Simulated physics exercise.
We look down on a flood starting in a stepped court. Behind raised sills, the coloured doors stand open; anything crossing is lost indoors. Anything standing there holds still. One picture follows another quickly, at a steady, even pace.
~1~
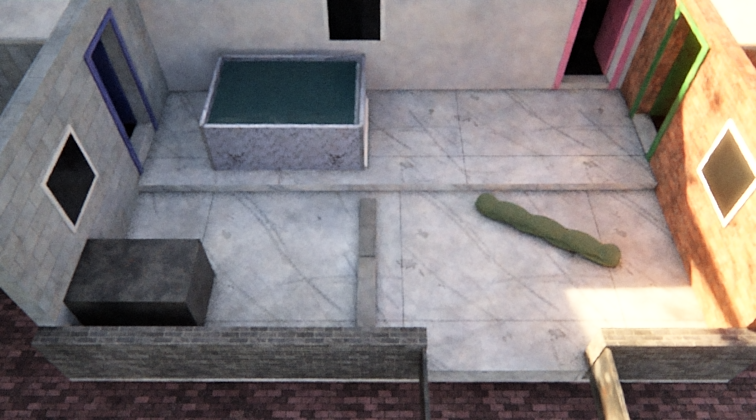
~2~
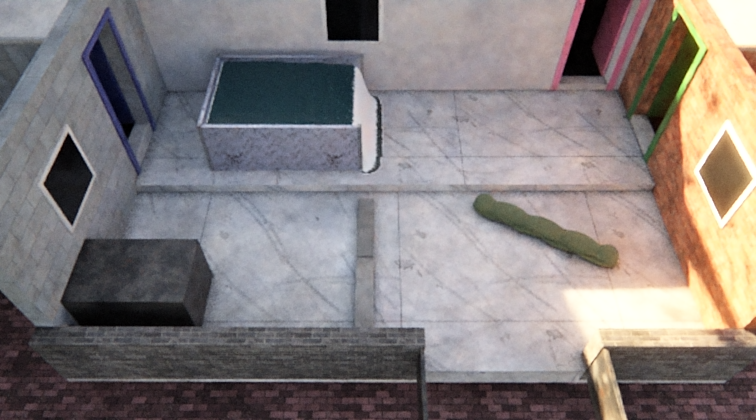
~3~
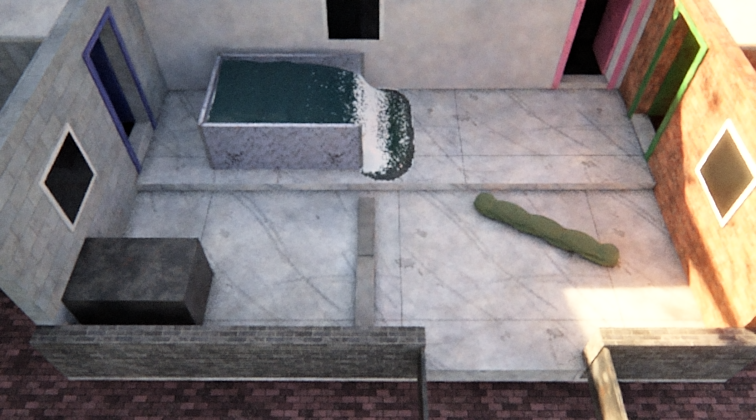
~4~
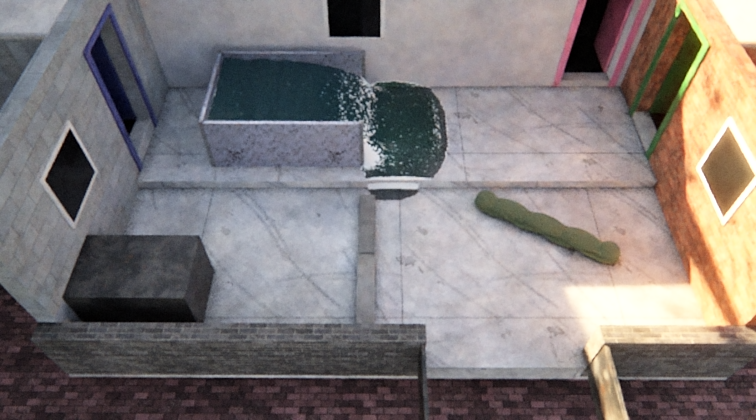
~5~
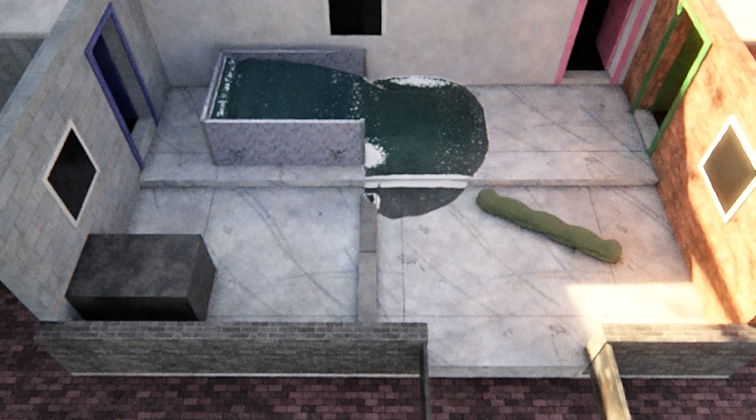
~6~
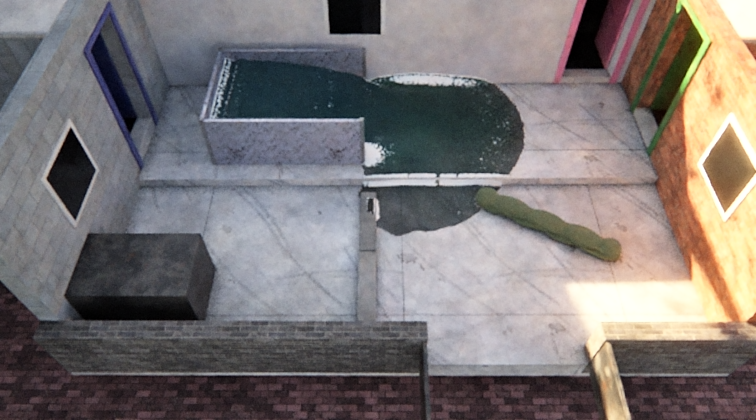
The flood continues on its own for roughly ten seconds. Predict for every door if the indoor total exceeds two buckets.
Prediction: The blue door does not exceed it, the green door exceeds it, the pink door exceeds it.
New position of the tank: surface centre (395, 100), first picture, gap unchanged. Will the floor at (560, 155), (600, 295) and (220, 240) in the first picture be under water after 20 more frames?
Soaked, soaked, bone-dry.
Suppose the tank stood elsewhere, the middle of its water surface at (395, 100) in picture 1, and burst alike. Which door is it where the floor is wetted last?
Answer: The blue-painted one.
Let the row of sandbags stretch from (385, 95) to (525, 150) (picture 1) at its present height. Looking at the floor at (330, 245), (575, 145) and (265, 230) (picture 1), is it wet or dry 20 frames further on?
Result - still bare, soaked, still bare.
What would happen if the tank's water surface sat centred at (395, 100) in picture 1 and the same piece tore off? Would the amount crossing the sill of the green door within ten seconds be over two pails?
Green: Above the limit.
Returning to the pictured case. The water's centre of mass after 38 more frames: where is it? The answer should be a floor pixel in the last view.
Near (500, 197).
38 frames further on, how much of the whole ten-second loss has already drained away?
Estimated share: Close to 80 %.
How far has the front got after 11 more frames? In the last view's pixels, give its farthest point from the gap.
Approximate pixel: (698, 297).
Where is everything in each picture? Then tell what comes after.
The open tank at (288, 93) is whole and still, in the first frame.
Water pours out at (360, 117) and has run to (367, 96), in the second frame.
Water pours out at (360, 120) and has run to (390, 90), in the third frame.
Water pours out at (361, 119) and has run to (424, 88), in the fourth frame.
The front is at (477, 106), out from the gap at (363, 118), in the fifth frame.
Water pours out at (362, 117) and has run to (516, 114), in the sixth frame.
A moment on, water covers 40 % of the floor; the blue door not reached, the green door under two buckets in, the pink door wet at the sill, nothing in.
Next, water covers 50 % of the floor; the blue door not reached, the green door far over two buckets in, the pink door under two buckets in.
Then, water covers 55 % of the floor; the blue door not reached, the green door far over two buckets in, the pink door over two buckets in.
Later, water covers 70 % of the floor; the blue door wet at the sill, nothing in, the green door far over two buckets in, the pink door far over two buckets in.
In the end, water covers 85 % of the floor; the blue door wet at the sill, nothing in, the green door far over two buckets in, the pink door far over two buckets in.
